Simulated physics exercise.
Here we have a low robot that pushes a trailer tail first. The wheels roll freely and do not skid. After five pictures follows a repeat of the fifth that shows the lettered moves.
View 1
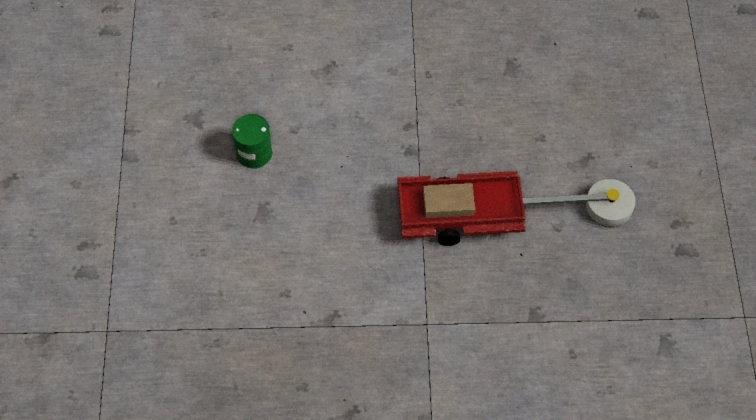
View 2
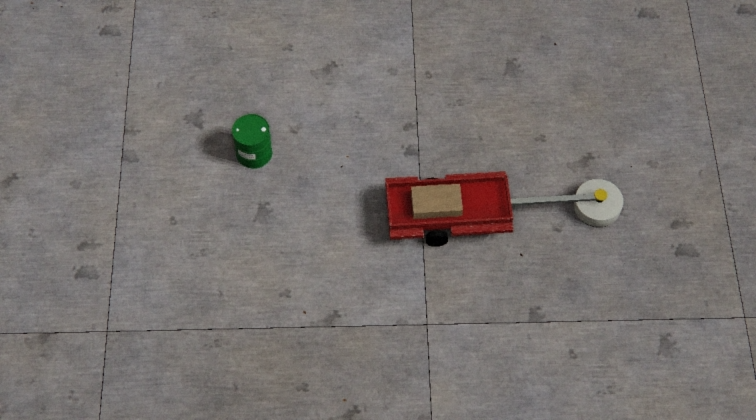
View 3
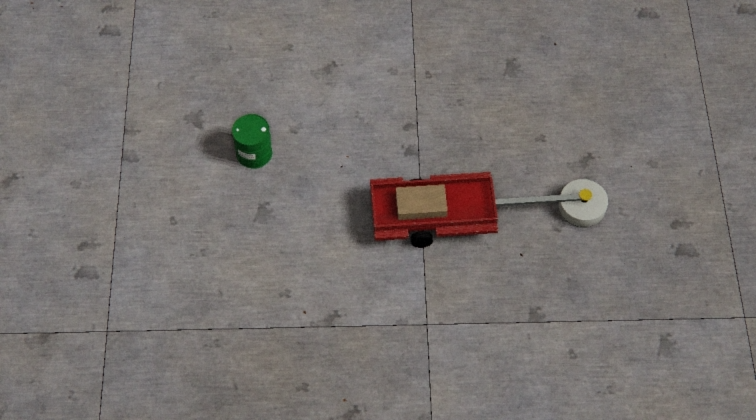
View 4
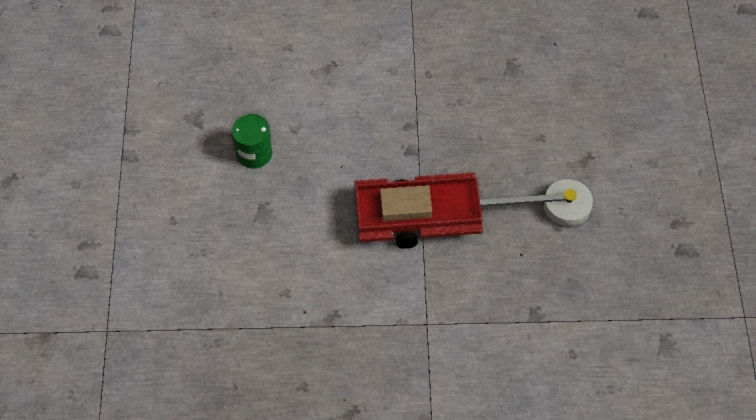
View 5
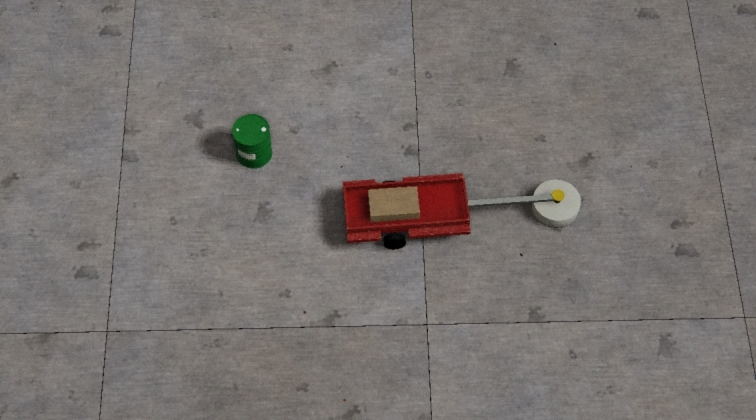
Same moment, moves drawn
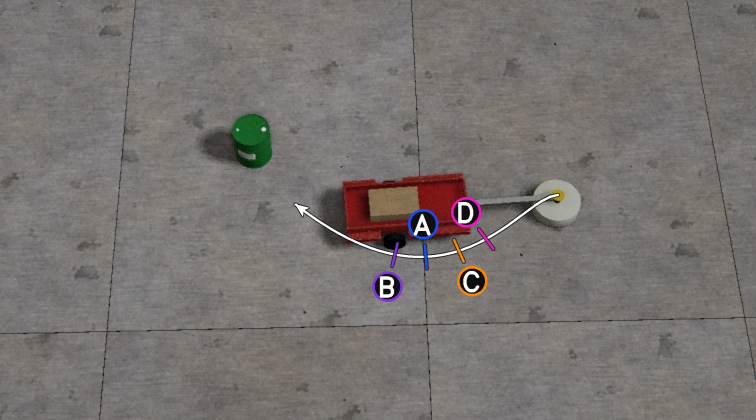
The clip opens on a gray tiled floor with a green keg at left and, to its right, a red cart carrying a tan block, joined by a thin bar to a low, round white robot. The robot pushes the cart tail first a short way left, while the keg stays still.
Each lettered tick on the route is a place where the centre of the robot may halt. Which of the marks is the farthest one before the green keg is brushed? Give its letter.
The farthest safe stop is C.
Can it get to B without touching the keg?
No.
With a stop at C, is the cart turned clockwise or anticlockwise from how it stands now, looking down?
Clockwise.
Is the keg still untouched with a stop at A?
No.
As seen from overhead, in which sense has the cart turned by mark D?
Clockwise.
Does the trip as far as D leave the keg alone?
Yes.
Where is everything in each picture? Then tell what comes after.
The first frame shows robot (611, 201); red cart (461, 203); green keg (254, 153).
The second frame shows robot (599, 201); red cart (449, 204); green keg (254, 153).
The third frame shows robot (584, 201); red cart (433, 205); green keg (254, 153).
The fourth frame shows robot (569, 201); red cart (418, 205); green keg (254, 153).
The fifth frame shows robot (557, 201); red cart (406, 206); green keg (254, 153).
On the marked copy, A at (426, 257); B at (395, 255); C at (459, 251); D at (486, 239); the route from (558, 195) via (426, 257) to (296, 204).
With C. Early on, robot (523, 220), cart (370, 209).
Further on, robot (490, 243), cart (339, 208).
At the end, robot (458, 257), cart (314, 203); nothing has been touched.
As for the rest, A is too far, the keg has been hit; B is too far, the keg has been hit; D is safe but short.
